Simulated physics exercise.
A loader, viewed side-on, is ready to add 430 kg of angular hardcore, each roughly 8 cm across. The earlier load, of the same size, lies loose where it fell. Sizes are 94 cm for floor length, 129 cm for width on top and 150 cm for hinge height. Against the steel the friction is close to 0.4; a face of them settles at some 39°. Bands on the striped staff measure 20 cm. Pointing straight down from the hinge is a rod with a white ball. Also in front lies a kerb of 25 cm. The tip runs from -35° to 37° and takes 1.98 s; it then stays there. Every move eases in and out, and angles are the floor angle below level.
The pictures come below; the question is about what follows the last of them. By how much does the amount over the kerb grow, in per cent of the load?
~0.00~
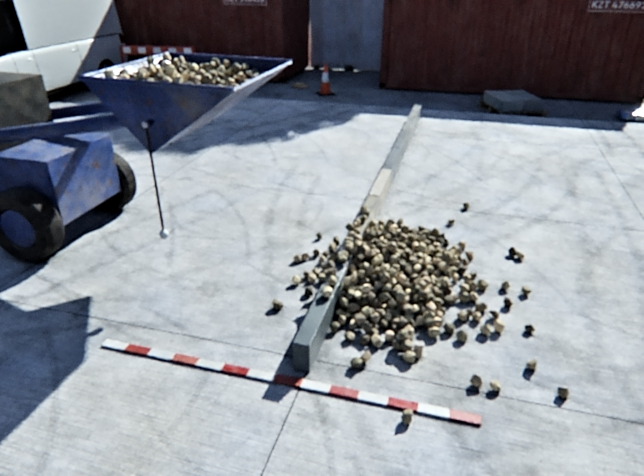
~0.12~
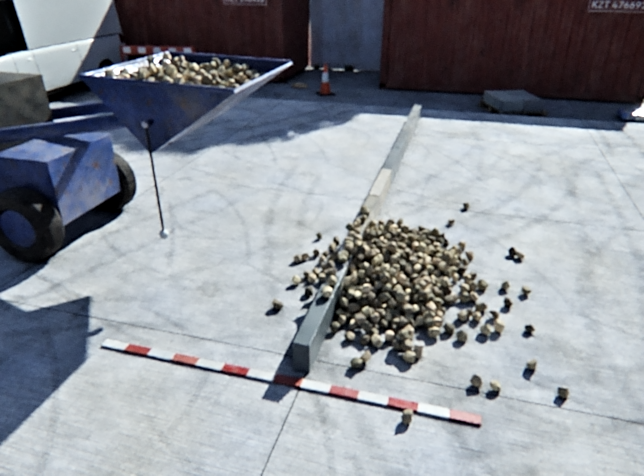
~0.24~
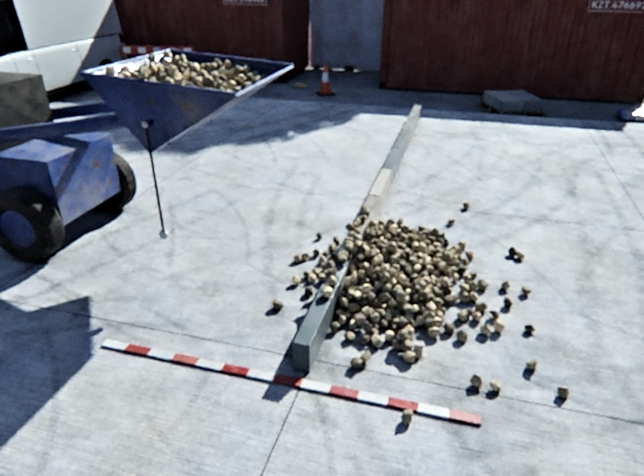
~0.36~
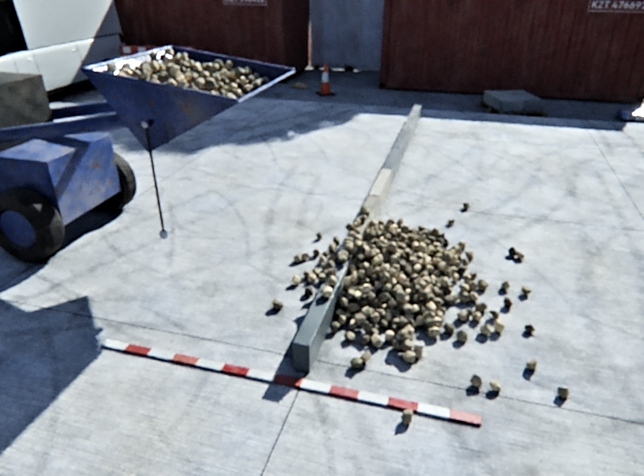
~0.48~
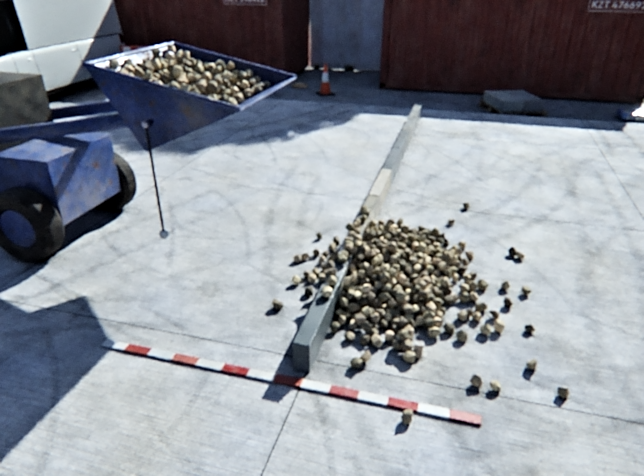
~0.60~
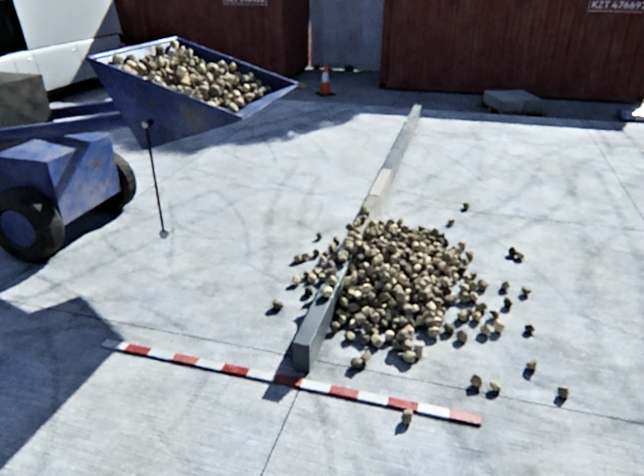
About 0 per cent.
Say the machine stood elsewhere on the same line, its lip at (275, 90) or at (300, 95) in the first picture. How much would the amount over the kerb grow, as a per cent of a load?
Near 5 per cent from the first place, 35 from the second.
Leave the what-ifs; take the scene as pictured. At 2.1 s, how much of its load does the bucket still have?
It holds some 50 percent.
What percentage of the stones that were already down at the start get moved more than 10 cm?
Roughly 0 percent.
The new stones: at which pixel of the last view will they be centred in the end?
Around (304, 254) in the last picture.
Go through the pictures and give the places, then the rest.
The first picture shows lip at (234, 90), floor tilted -35°, highest stones at (193, 63). The earlier load is highest near (345, 254), 30 cm above ground level, 7 % on this side of the kerb, 93 % over the kerb.
The second picture shows lip at (234, 91), floor tilted -34°, highest stones at (183, 63); the stones move at 0.0 m/s on average.
The third picture shows lip at (236, 95), floor tilted -32°, highest stones at (184, 62); the stones move at 0.1 m/s on average.
The fourth picture shows lip at (238, 101), floor tilted -29°, highest stones at (175, 60); the stones move at 0.1 m/s on average.
The fifth picture shows lip at (240, 110), floor tilted -24°, highest stones at (172, 56); the stones move at 0.2 m/s on average.
In the sixth picture, the bucket is at -19°, its lip at (242, 119); the top of the load is at (175, 53); the stones move at 0.2 m/s on average.
After 1.5 s the floor is at 26°; in per cent of one load, 99 in the bucket, 9 on this side of the kerb, 93 over the kerb; the foremost stones are at (523, 303).
After 2.1 s the floor is at 37°; in per cent of one load, 48 in the bucket, 59 on this side of the kerb, 93 over the kerb; the foremost stones are at (523, 303).
After 2.4 s the floor is at 37°; in per cent of one load, 12 in the bucket, 95 on this side of the kerb, 93 over the kerb; the foremost stones are at (523, 303).
After 5.2 s the floor is at 37°; in per cent of one load, 0 in the bucket, 107 on this side of the kerb, 93 over the kerb; the foremost stones are at (523, 303). Net gain over the kerb, 0.
